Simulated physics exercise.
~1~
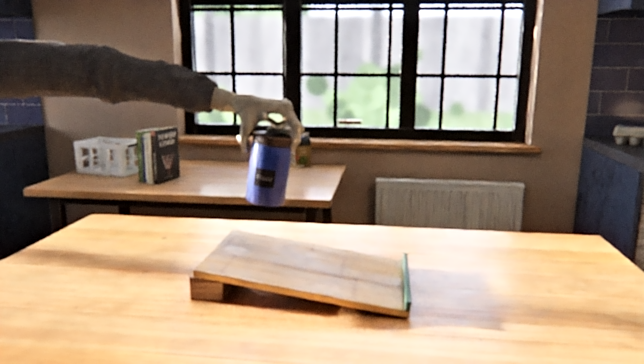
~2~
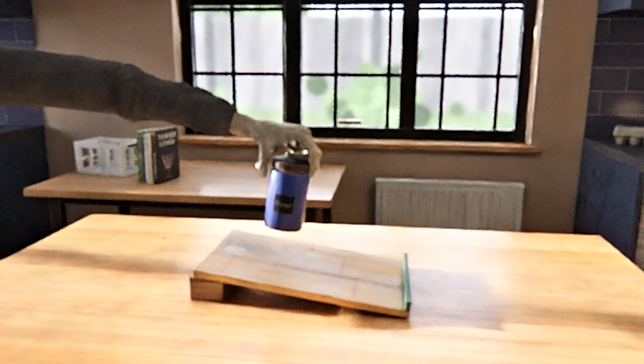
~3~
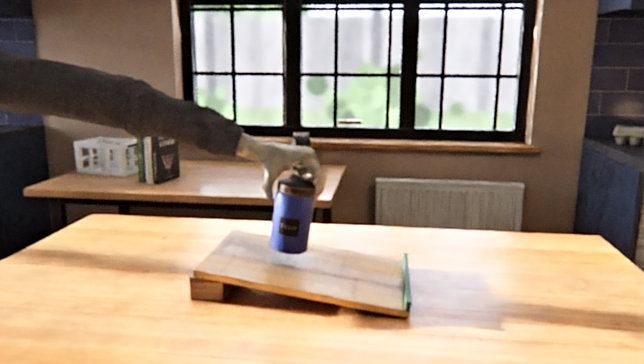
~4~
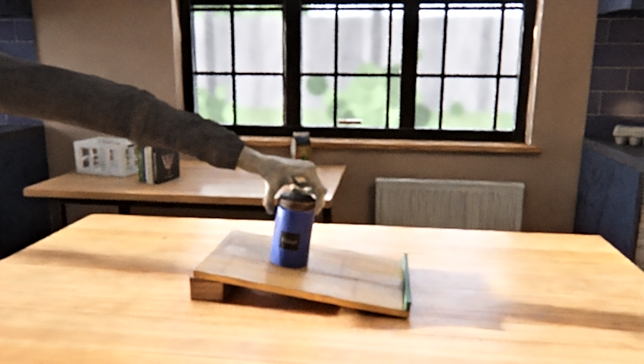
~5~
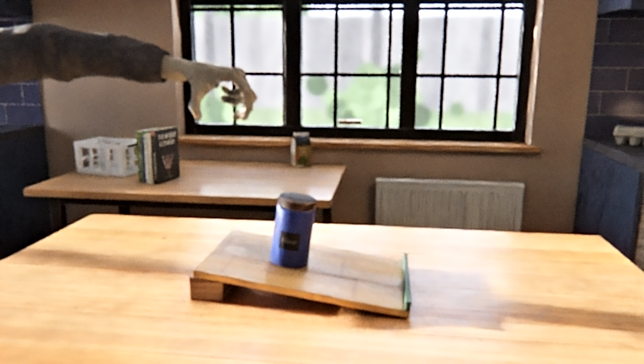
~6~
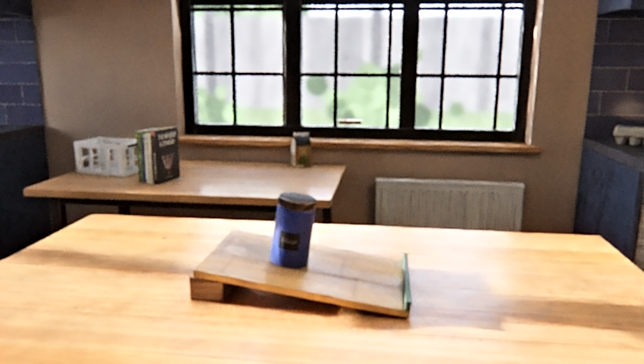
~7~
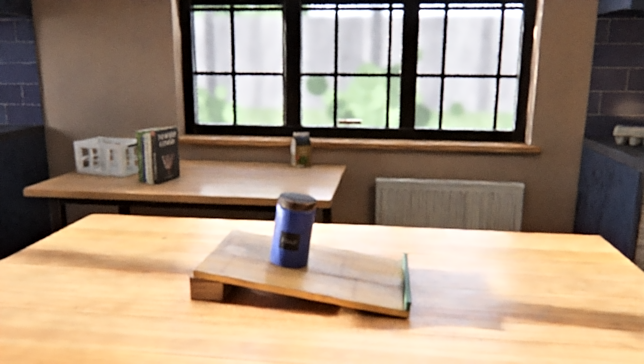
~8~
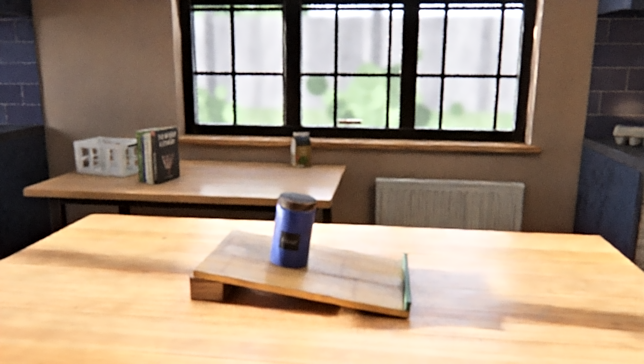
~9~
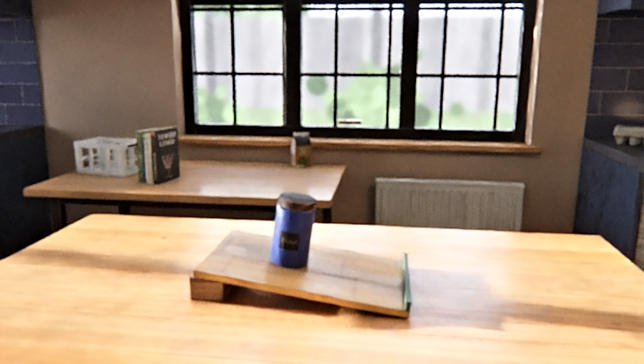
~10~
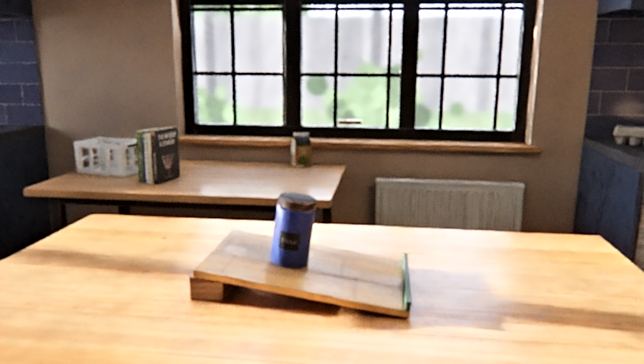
A blue jar with a dark lid was lowered by a hand onto a sloping wooden board propped up on a table. The hand let go and drew back out of view, and the jar stayed put on the slope, leaning slightly.
